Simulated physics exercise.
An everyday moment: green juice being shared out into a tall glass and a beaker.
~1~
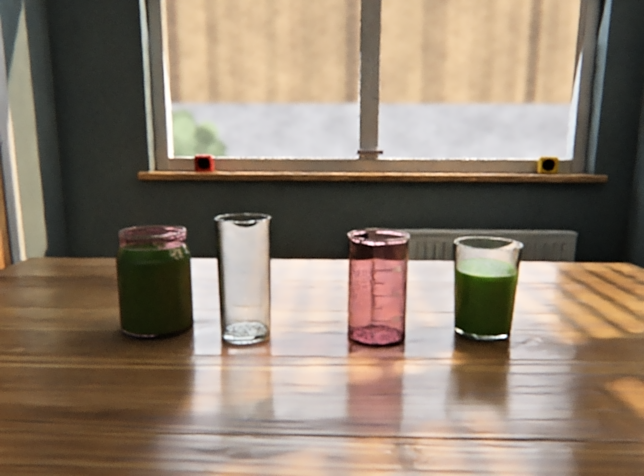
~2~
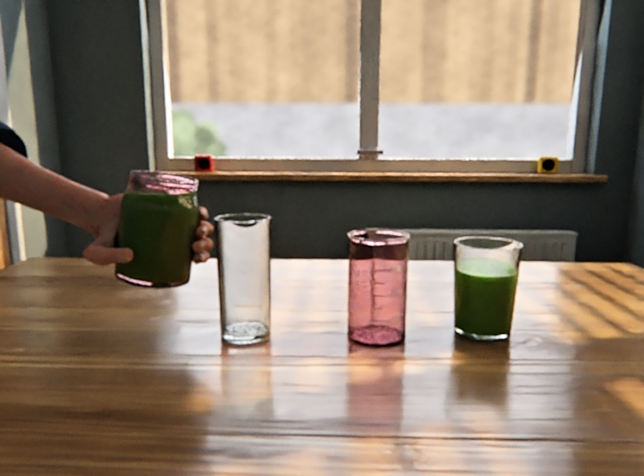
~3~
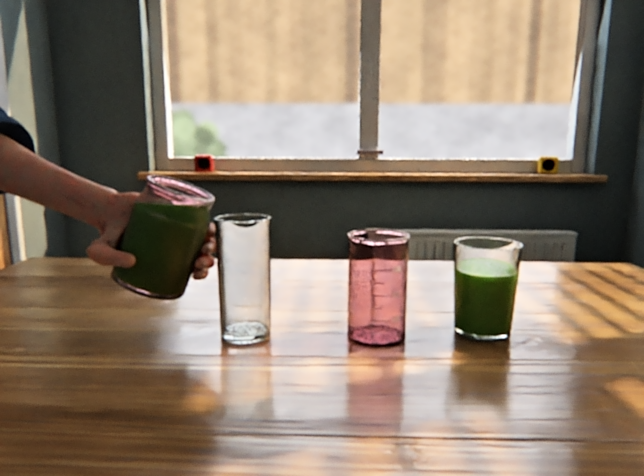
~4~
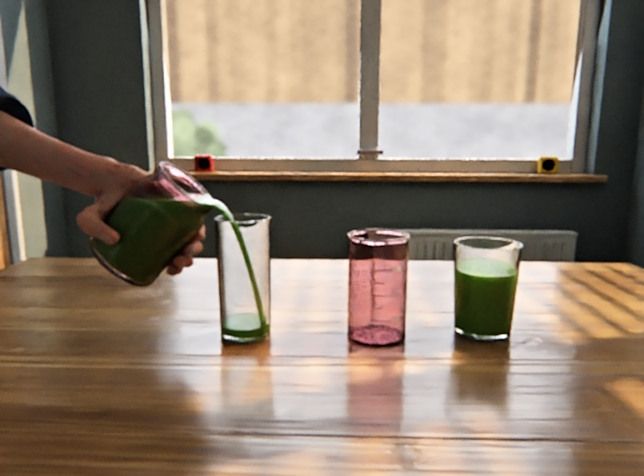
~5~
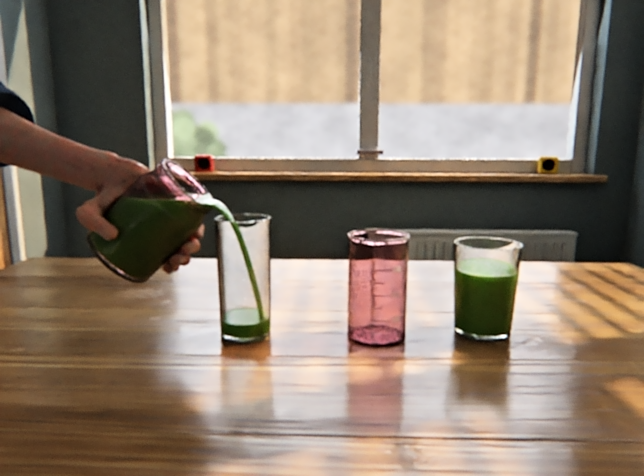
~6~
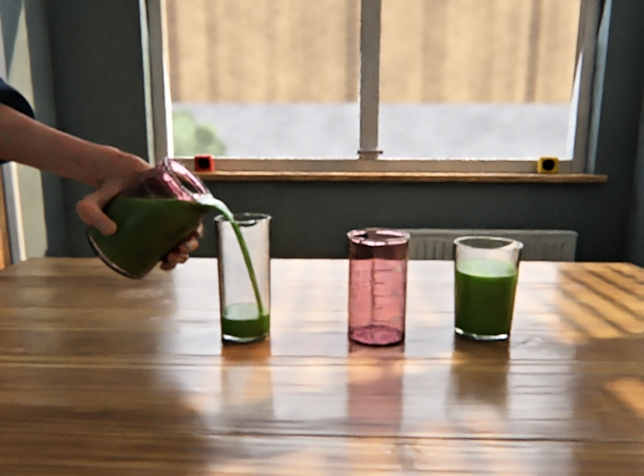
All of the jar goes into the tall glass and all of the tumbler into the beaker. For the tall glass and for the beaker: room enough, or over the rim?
The tall glass overflows; the beaker has room for it.
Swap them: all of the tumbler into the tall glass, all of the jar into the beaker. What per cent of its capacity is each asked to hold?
Roughly 70 per cent, then 120 per cent.
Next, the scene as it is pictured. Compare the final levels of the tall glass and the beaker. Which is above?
It is the tall glass on the left.
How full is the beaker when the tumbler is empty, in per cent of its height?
Close to 60 %.
A moment on, the tall glass is about three quarters full.
Further on, the tall glass is full to the brim and overflowed.
When it is over, the tall glass is full to the brim and overflowed; the beaker is about two thirds full.
